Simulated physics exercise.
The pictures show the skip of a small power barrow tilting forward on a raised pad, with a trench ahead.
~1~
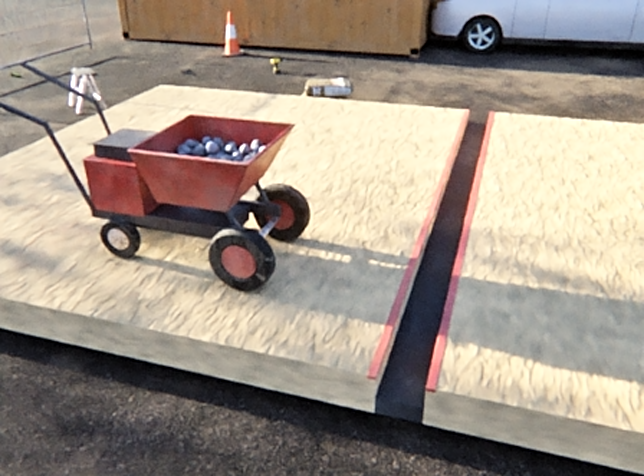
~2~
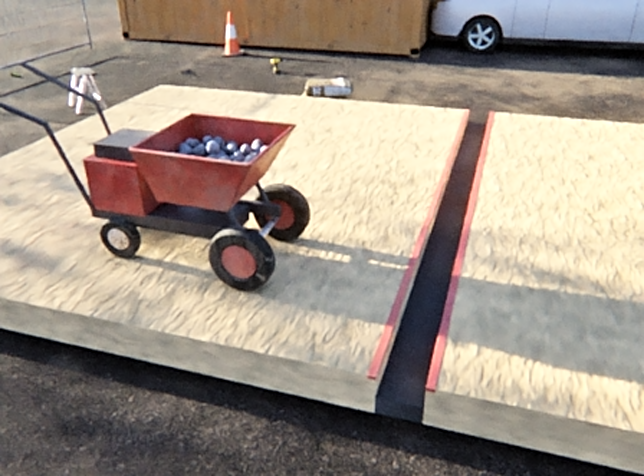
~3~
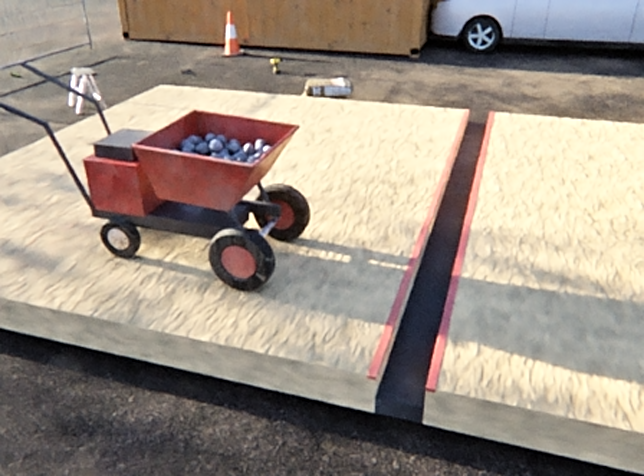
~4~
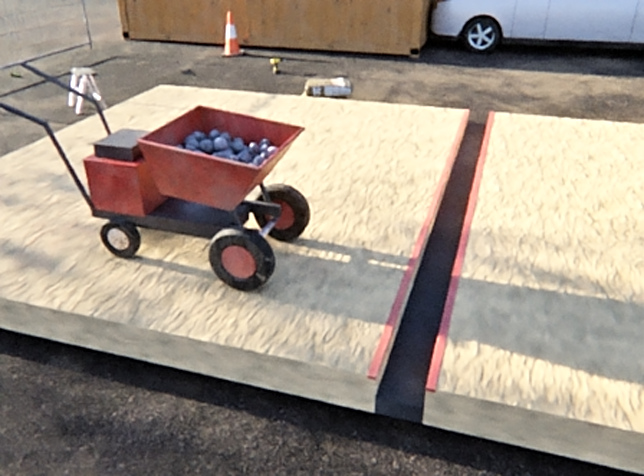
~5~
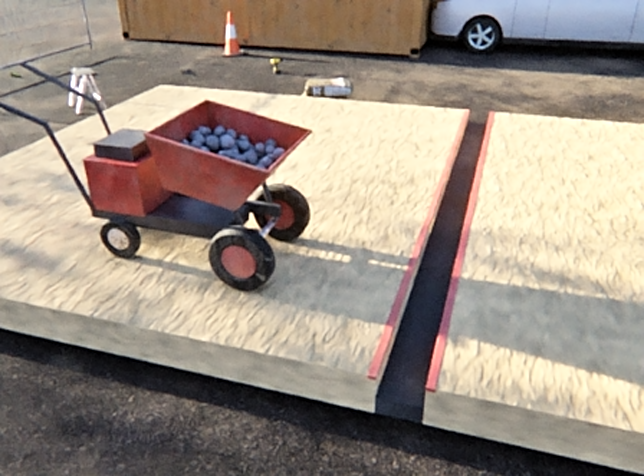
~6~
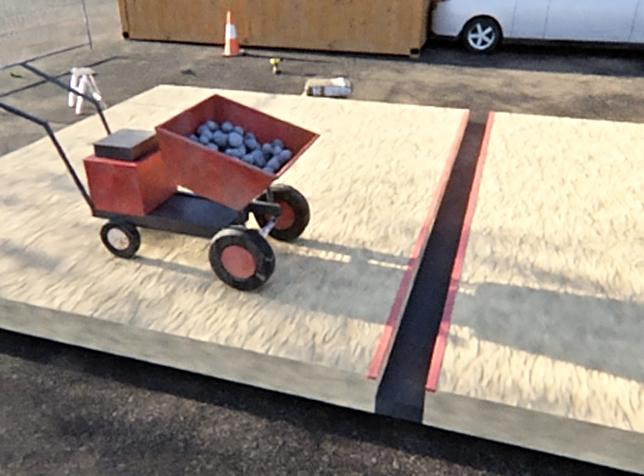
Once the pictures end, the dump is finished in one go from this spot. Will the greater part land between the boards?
The trench ends with under half of it.
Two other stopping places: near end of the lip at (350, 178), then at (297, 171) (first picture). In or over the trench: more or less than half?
The first try: Under half. The second: Above a half.
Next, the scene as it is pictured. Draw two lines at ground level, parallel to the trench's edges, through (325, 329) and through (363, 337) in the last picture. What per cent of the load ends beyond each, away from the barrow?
In turn 90 and 50 in a hundred.
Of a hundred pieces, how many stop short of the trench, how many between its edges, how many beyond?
In per cent, short 70, between 30 and beyond 0.
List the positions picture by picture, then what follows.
Lip of the skip near (248, 165), level; top of the load near (212, 149), round cobbles; first edge of the trench near (384, 340); far edge near (439, 351), the trench under half as wide as the skip, and about half as deep as wide, in the first picture.
Lip of the skip near (249, 166), level; top of the load near (213, 149), in the second picture.
Lip of the skip near (253, 167), tipped barely; top of the load near (214, 160), in the third picture.
Lip of the skip near (260, 169), tipped a little; top of the load near (207, 147), in the fourth picture.
Lip of the skip near (268, 173), tipped a little; top of the load near (210, 148), in the fifth picture.
Lip of the skip near (277, 178), tipped clearly; top of the load near (207, 137); first edge of the trench near (384, 340); far edge near (439, 351), in the sixth picture.
Shortly afterwards, skip tipped steeply; the whole lot in the skip.
Next, skip tipped steeply; all but a few in the skip; only a few short of the trench; only a few falling.
Some moments later, skip tipped right over; near a third in the skip; near a third short of the trench; near a quarter in or heaped over the trench; only a few beyond it; only a few falling.
In the end, skip tipped right over; only a few in the skip; near two thirds short of the trench; near a quarter in or heaped over the trench; only a few beyond it.
